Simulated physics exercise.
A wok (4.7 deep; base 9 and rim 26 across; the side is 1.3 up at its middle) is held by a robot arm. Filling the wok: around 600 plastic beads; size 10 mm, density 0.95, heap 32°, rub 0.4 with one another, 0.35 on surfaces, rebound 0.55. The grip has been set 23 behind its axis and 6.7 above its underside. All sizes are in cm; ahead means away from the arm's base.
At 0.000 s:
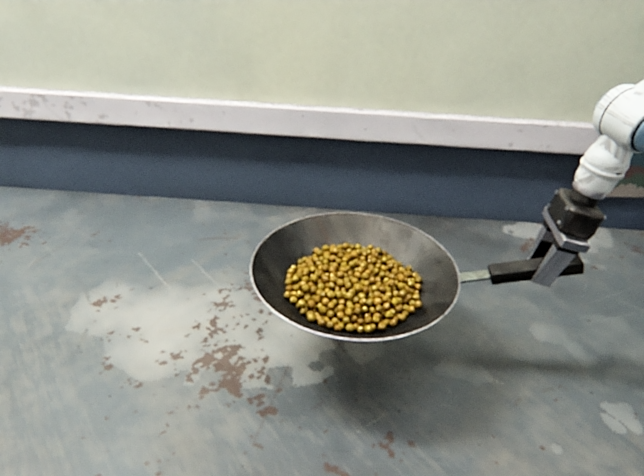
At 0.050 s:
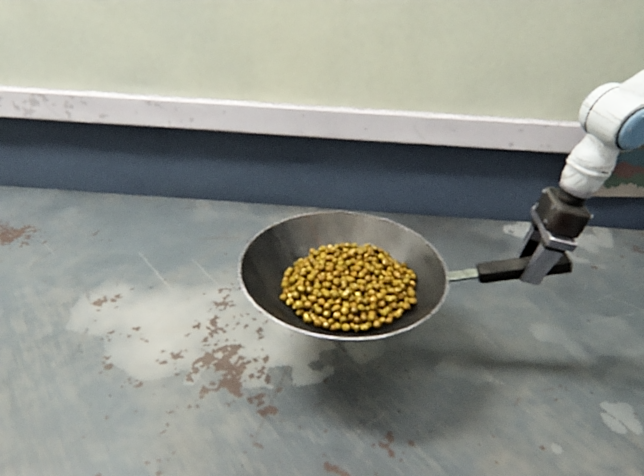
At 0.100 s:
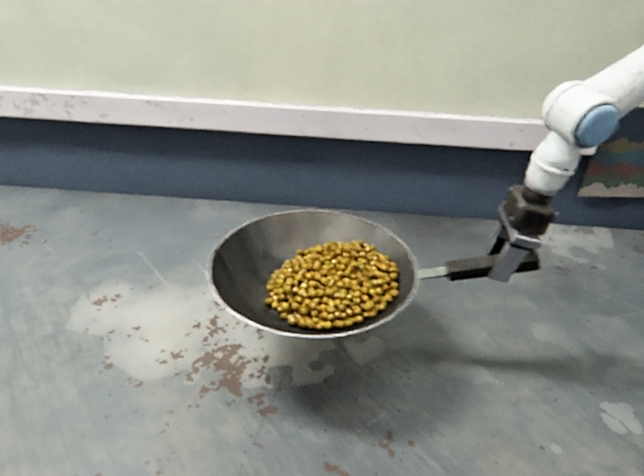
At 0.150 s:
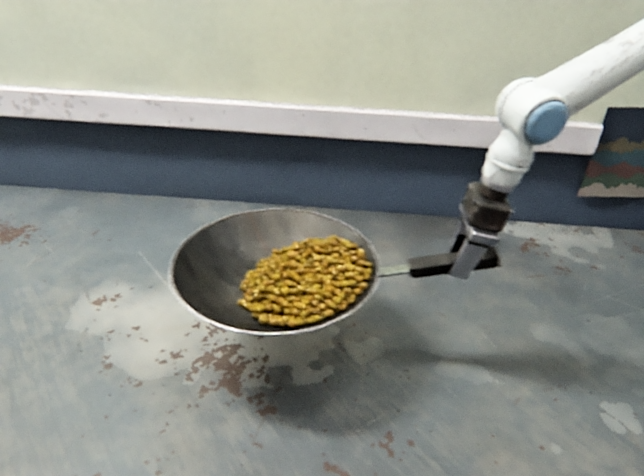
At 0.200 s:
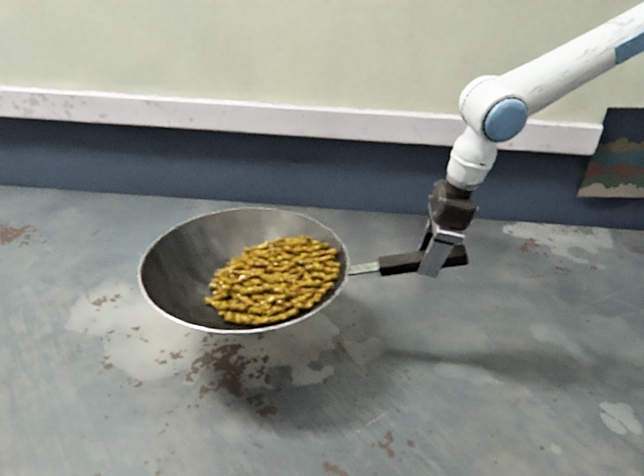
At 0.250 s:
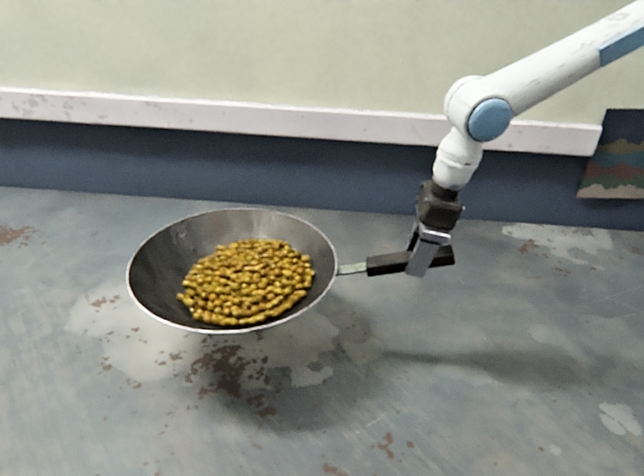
A dark wok full of shiny golden beads moved left above a worn grey surface, carried level by a white robot arm, while the beads bunched toward the handle side and then shifted back toward the middle.
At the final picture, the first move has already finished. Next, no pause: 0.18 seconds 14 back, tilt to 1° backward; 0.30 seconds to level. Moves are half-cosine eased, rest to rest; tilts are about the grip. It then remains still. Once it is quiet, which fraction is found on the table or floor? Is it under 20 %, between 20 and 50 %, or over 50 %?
It is under 20 %.
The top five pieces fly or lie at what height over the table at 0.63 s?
Estimate above table: About 15 centimetres.
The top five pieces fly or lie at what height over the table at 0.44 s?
Height: Approx. 24 cm.
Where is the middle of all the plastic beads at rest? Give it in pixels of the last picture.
I'd put it somewhere around (342, 286) in the last picture.
After 0.44 s, level, highest piece 25 above the table; 465 in the wok, 140 in flight or on a rim.
After 0.63 s, level, highest piece 16 above the table; 533 in the wok, 50 on the table or floor, 22 in flight or on a rim.
After 0.93 s, level, highest piece 14 above the table; 533 in the wok, 72 on the table or floor.
After 1.98 s, level, highest piece 14 above the table; 533 in the wok, 72 on the table or floor.
In the end, 533 in the wok, 72 on the table or floor. That is 12 % on the table or floor.
